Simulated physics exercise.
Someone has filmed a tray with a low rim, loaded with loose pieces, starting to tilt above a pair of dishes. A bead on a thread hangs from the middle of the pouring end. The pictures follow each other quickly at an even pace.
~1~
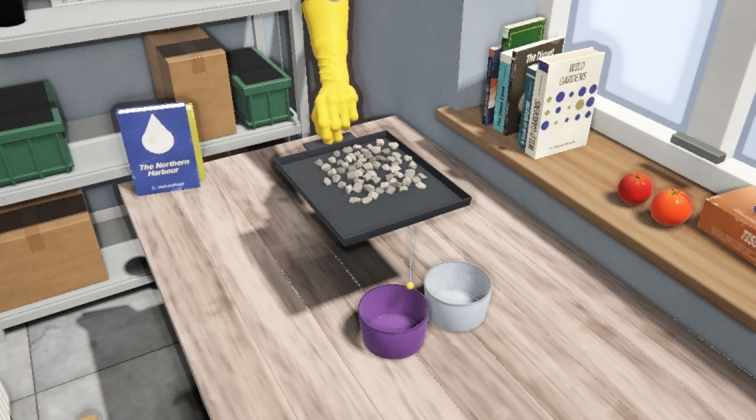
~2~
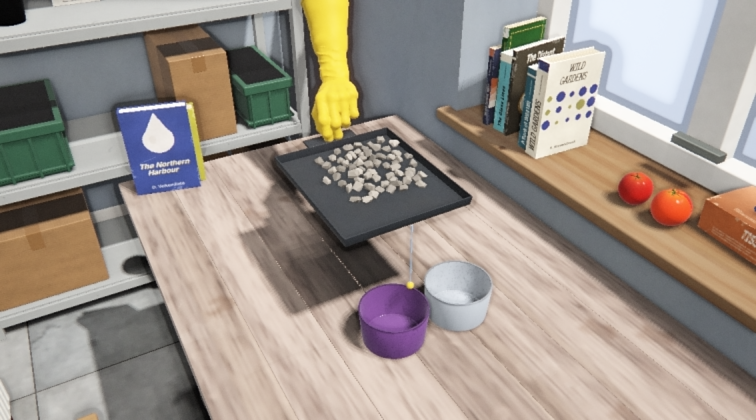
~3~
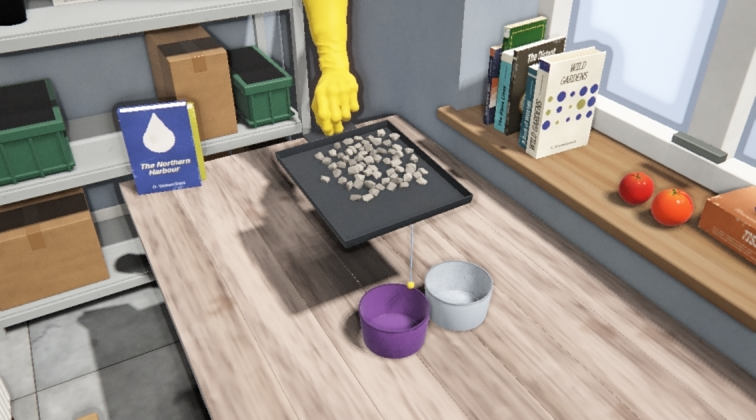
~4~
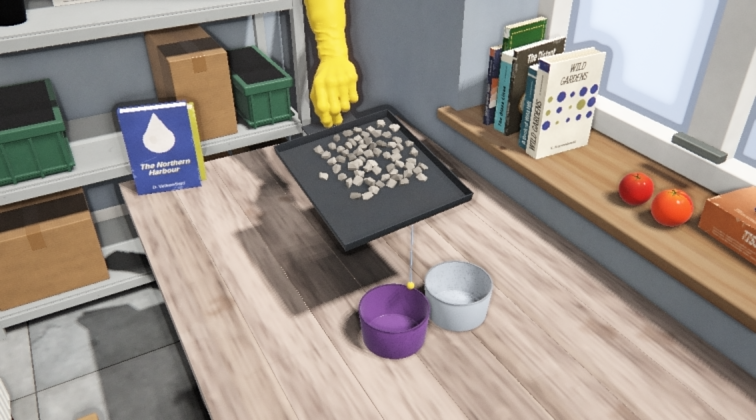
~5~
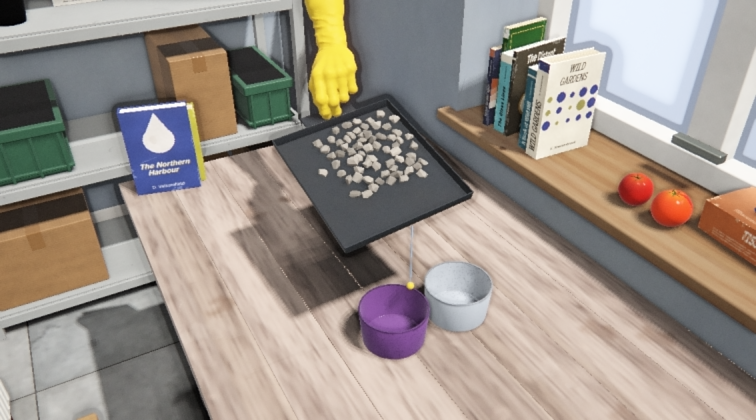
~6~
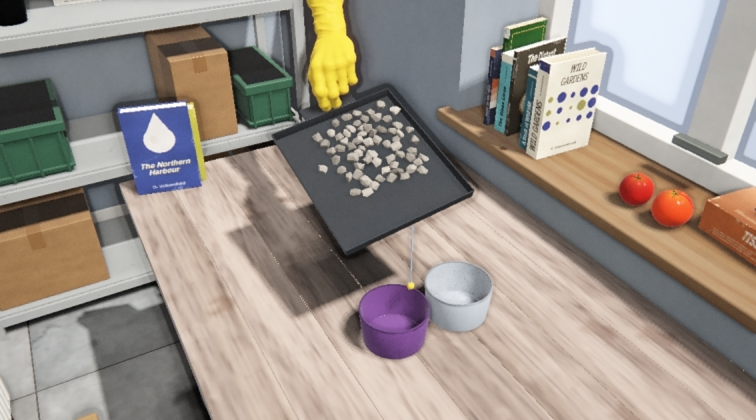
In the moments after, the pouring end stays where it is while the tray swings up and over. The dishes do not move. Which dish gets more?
The left dish gets more.
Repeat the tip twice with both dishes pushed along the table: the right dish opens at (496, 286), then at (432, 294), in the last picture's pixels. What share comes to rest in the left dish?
About 10 and 70 per cent.
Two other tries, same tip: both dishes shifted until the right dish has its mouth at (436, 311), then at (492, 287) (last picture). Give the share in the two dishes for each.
In turn 40 and 10 in a hundred.
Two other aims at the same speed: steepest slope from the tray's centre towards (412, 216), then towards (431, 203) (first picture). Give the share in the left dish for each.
Roughly 20 per cent, and 0 per cent.
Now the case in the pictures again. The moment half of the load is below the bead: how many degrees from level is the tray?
Roughly 85°.
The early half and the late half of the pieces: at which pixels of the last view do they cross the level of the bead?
Early half (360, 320), late half (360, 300).
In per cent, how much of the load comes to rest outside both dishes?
Roughly 60 in a hundred.
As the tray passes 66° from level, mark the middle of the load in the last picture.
Near (360, 242).
Soon, tray tipped steeply; most on the tray; a stray few outside both; about a quarter in the air.
A while on, tray tipped past a quarter turn; about a third on the tray; about a quarter in the left dish; about a third outside both.
Towards the end, tray tipped past a quarter turn; about a third in the left dish; about two thirds outside both.
Finally, tray tipped past a quarter turn; about a third in the left dish; none in the right dish; about two thirds outside both.
